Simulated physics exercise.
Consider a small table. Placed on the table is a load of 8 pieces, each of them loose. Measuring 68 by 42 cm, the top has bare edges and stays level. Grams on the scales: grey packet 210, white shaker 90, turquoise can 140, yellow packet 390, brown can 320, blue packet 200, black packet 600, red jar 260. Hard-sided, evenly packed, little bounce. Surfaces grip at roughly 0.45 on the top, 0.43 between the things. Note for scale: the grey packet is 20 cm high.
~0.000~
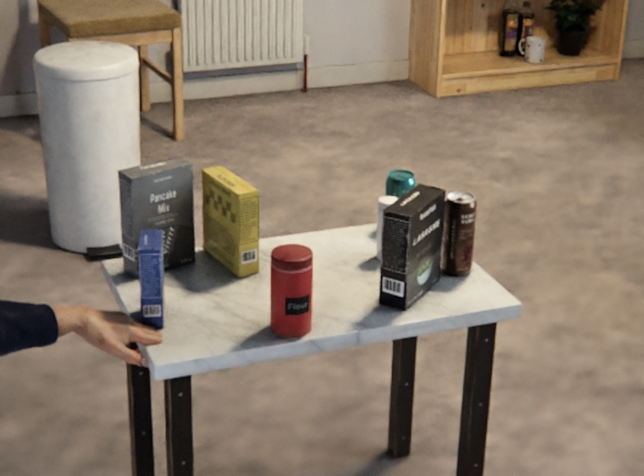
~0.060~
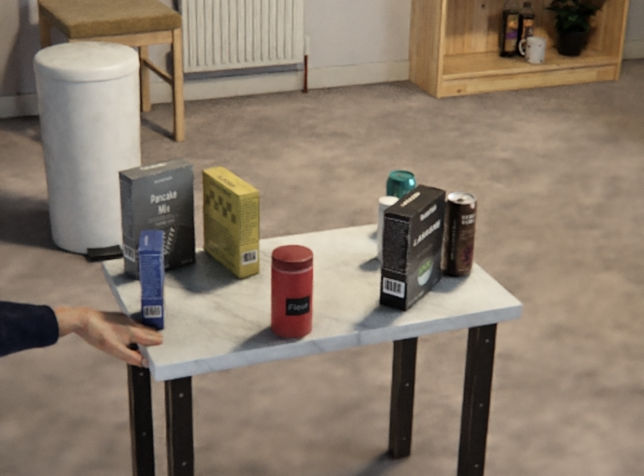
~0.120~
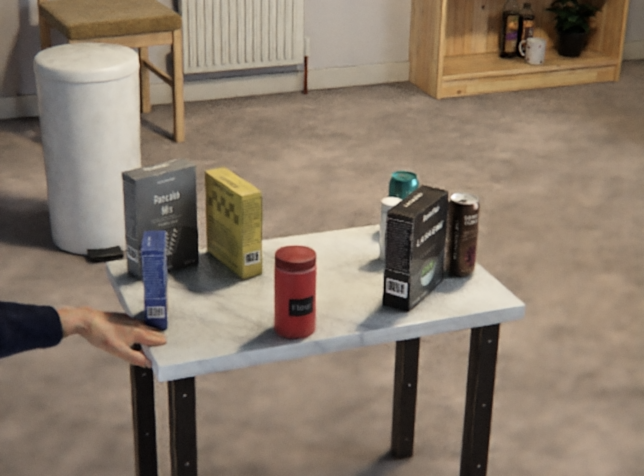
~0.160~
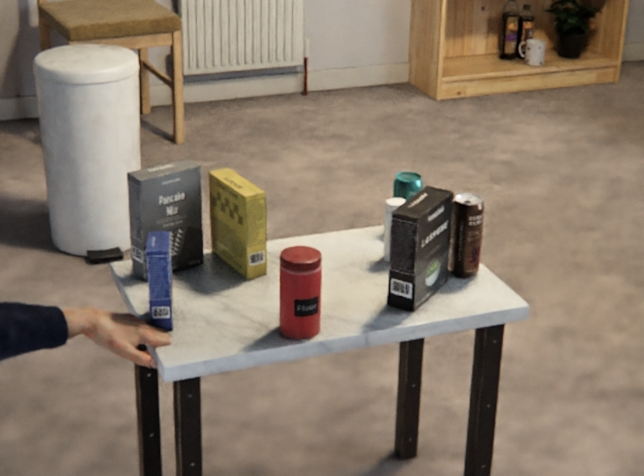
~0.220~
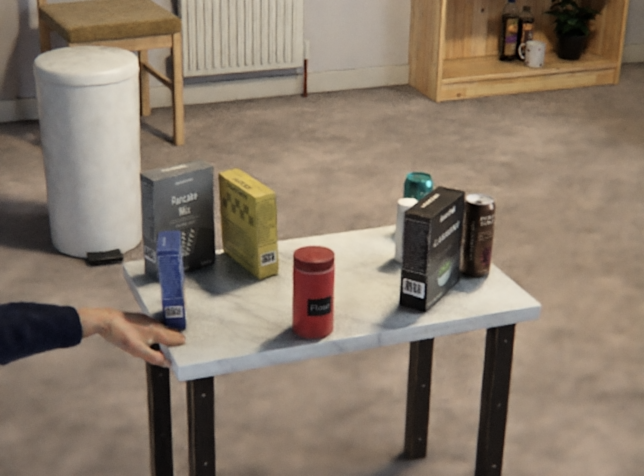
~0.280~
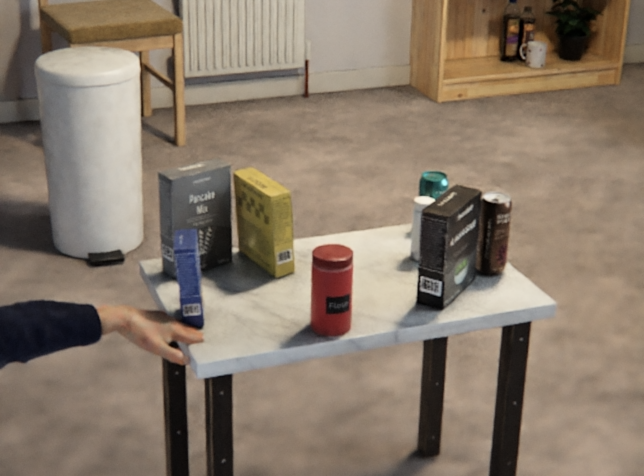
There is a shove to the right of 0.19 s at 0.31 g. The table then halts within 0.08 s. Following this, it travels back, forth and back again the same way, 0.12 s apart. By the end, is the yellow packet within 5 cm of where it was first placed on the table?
No, it is further off.
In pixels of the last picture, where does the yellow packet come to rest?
Close to (290, 242).
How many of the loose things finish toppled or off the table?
The answer is 4.
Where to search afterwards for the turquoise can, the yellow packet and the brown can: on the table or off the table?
Final state - the turquoise can stays within bounds; the yellow packet stays within bounds; the brown can ends out of bounds.
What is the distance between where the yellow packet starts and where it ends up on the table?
I'd say about 14 cm between start and finish.
After 0.58 s, table shifted 5 cm; yellow packet on its side near (311, 241); blue packet on its side; white shaker on its side.
After 0.98 s, table shifted 3 cm; brown can now off the table; yellow packet on its side near (306, 240); blue packet on its side.
At rest (2.2 s), off the table, brown can; tipped over on the table, white shaker, yellow packet and blue packet; the other 4 in place, give or take 5 cm. In the last view, yellow packet near (290, 242).
